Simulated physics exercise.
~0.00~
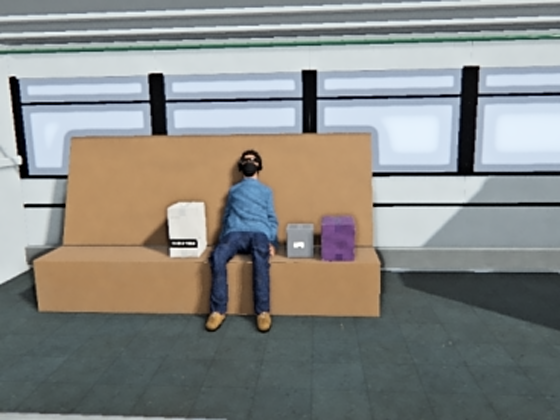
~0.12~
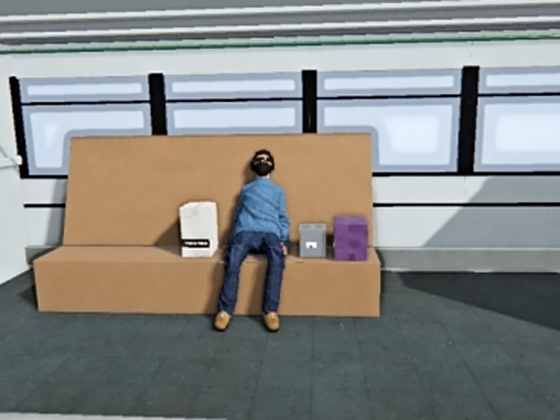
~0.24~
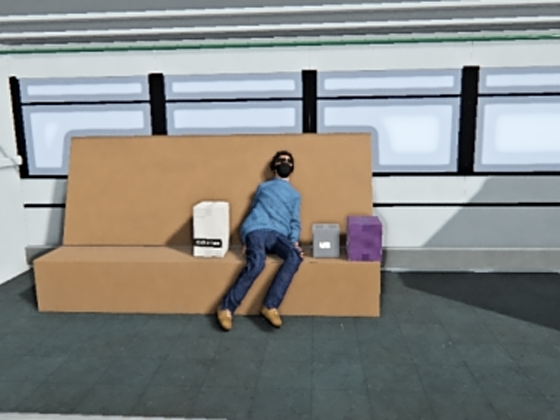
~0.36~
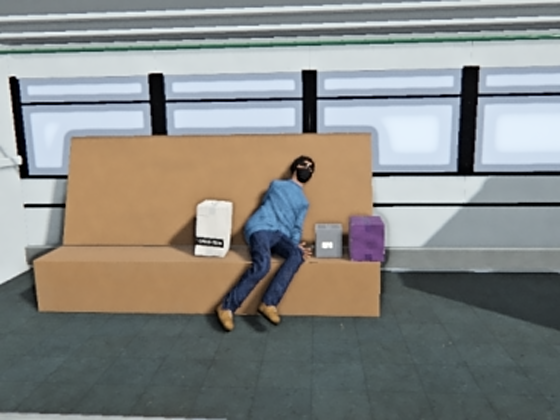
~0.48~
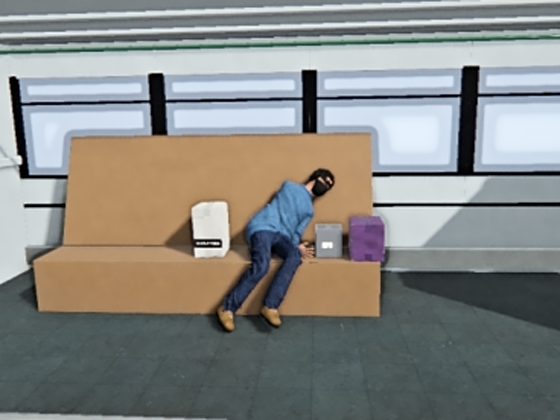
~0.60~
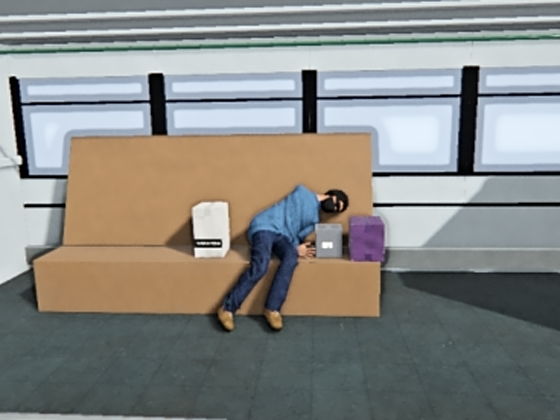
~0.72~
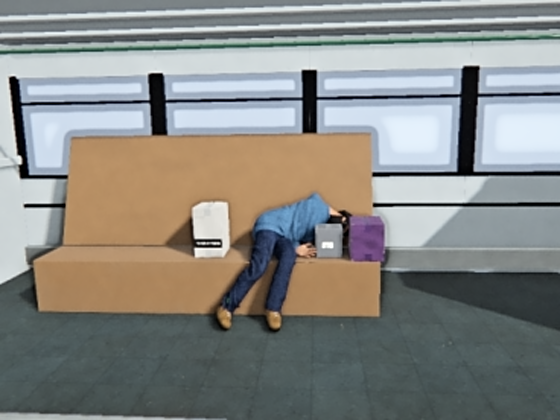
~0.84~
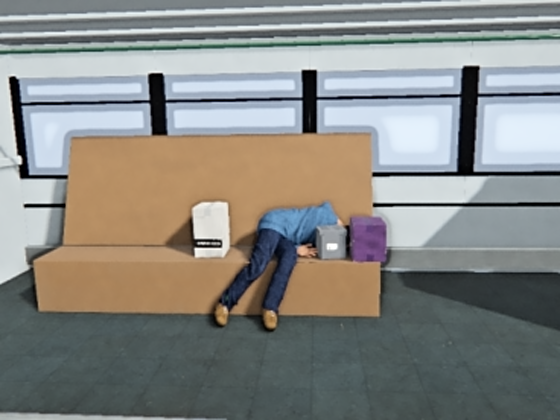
A person in a blue top and jeans slid right along a brown bench with a white pack, grey tub and purple holdall, then slumped sideways, ending bent over behind the tub, hips still seated and all three items still on the bench.
